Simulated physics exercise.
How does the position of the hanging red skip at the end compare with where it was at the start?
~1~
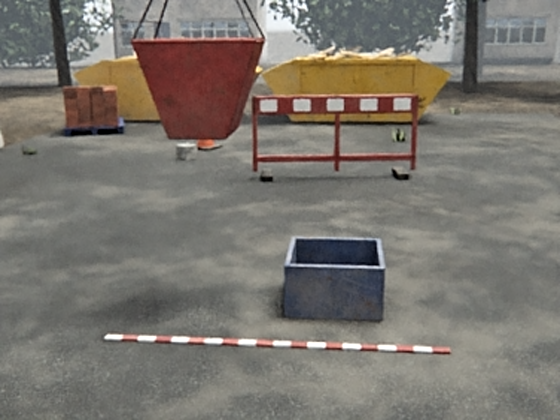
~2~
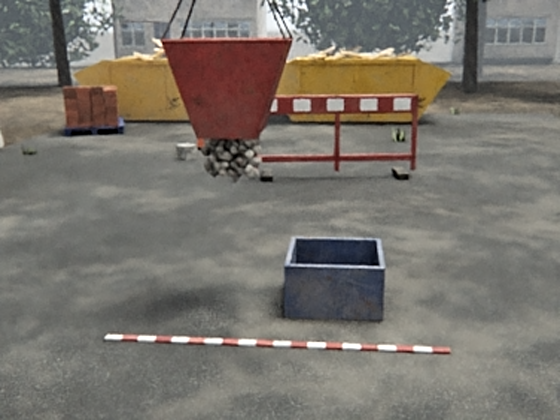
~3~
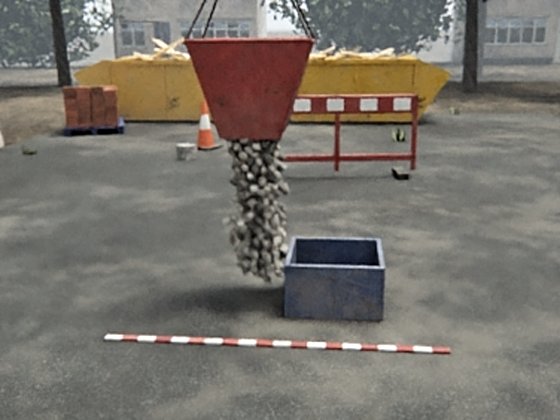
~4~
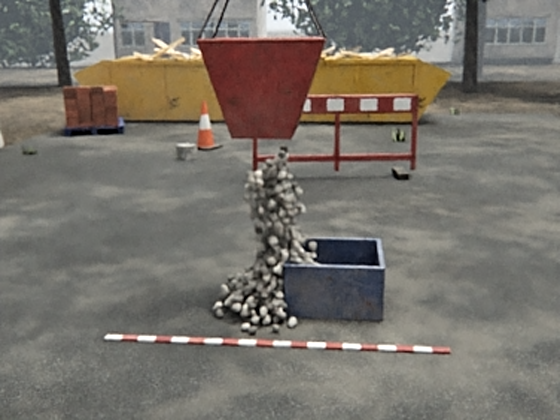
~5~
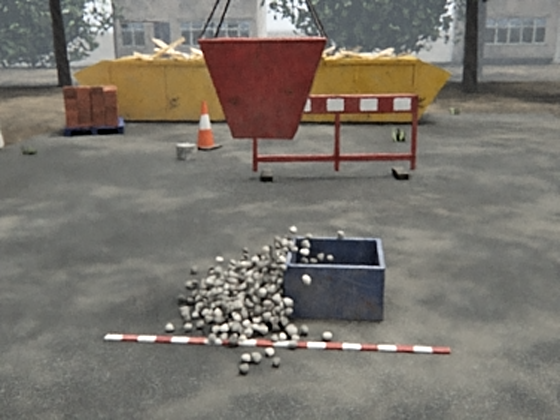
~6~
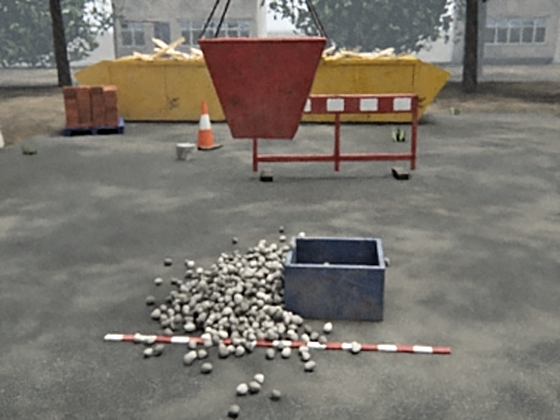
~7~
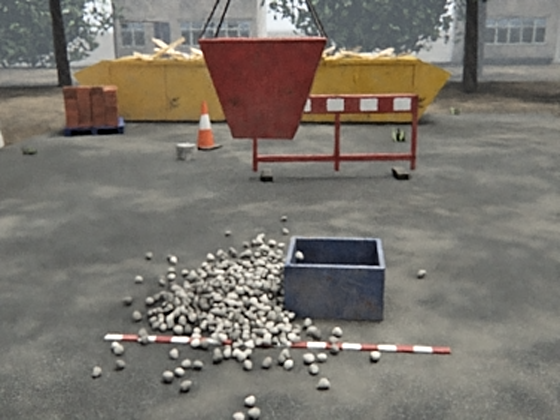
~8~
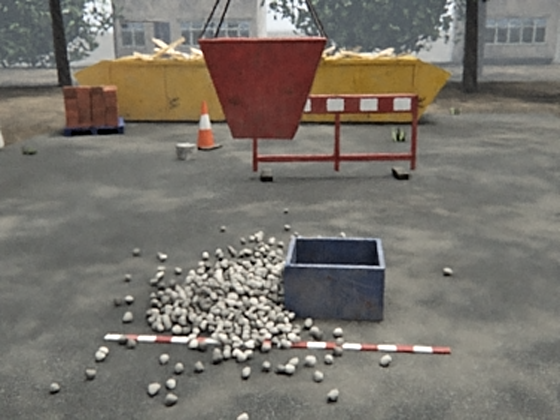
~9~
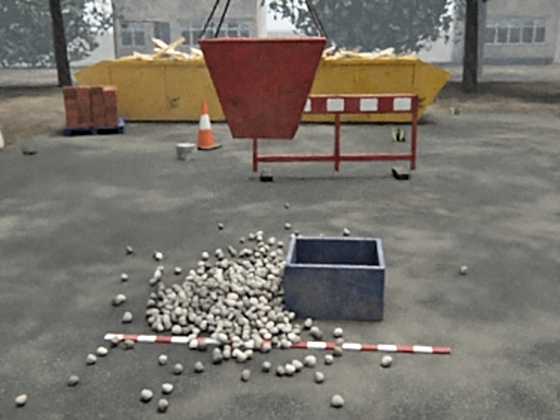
It ends up a little farther to the right, at about the same height. It now hangs in front of the left end of the red and white barrier, with its right side closer to being above the bin.
In a paved yard, a red skip moves right, dropping cobbles mostly left of a bin.
